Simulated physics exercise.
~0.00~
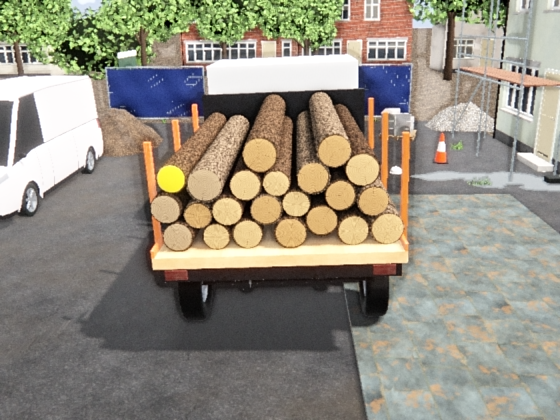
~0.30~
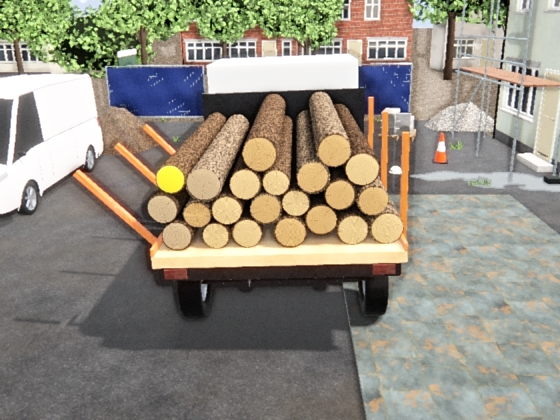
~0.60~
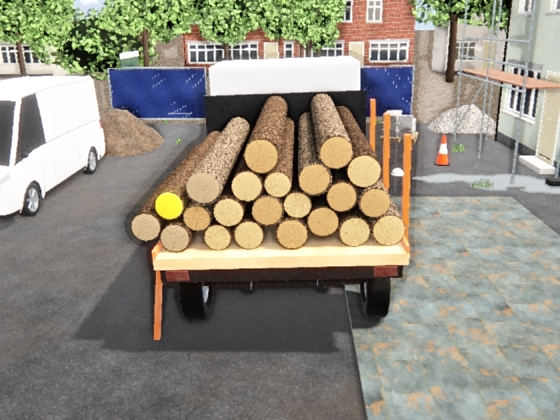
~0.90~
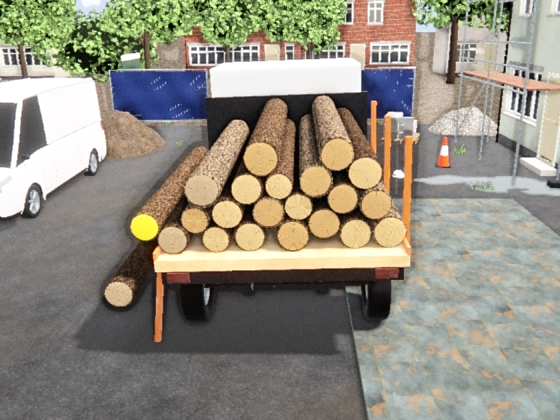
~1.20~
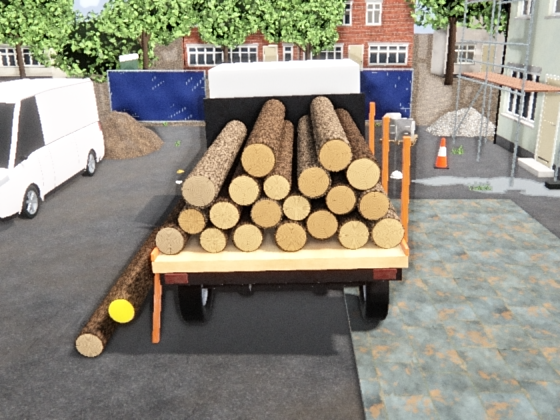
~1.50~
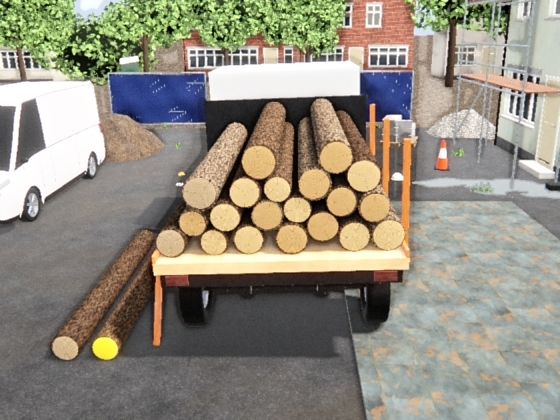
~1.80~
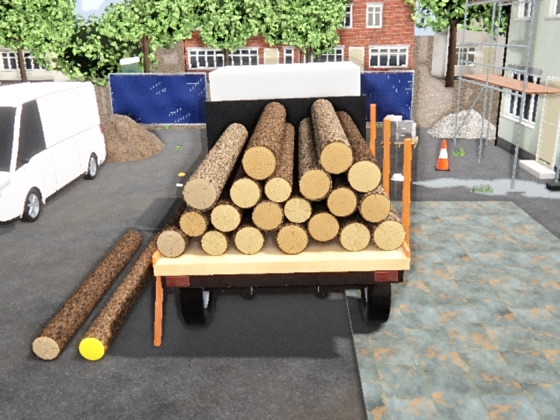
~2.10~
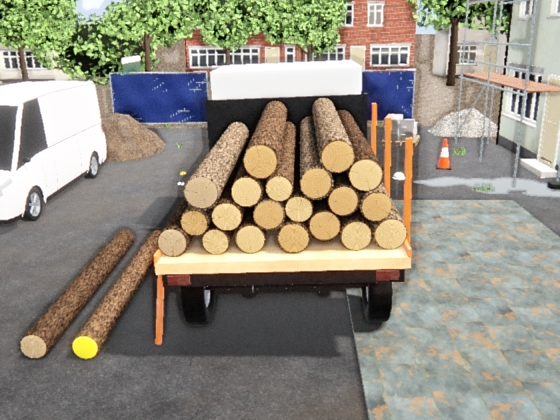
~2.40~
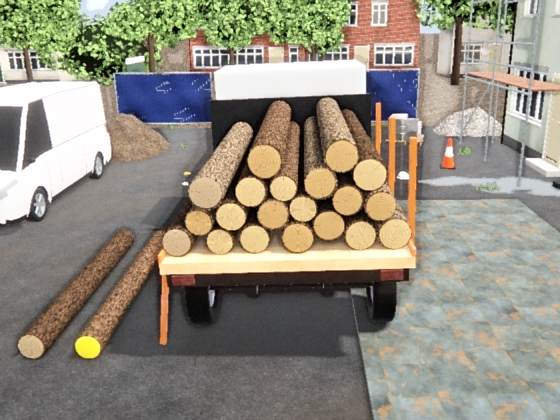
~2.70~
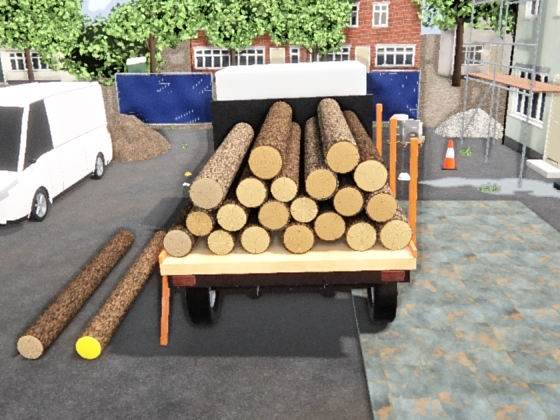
Yard with a parked flatbed lorry, left posts swinging down, two logs including a yellow-ended one dropping off and settling on tarmac.
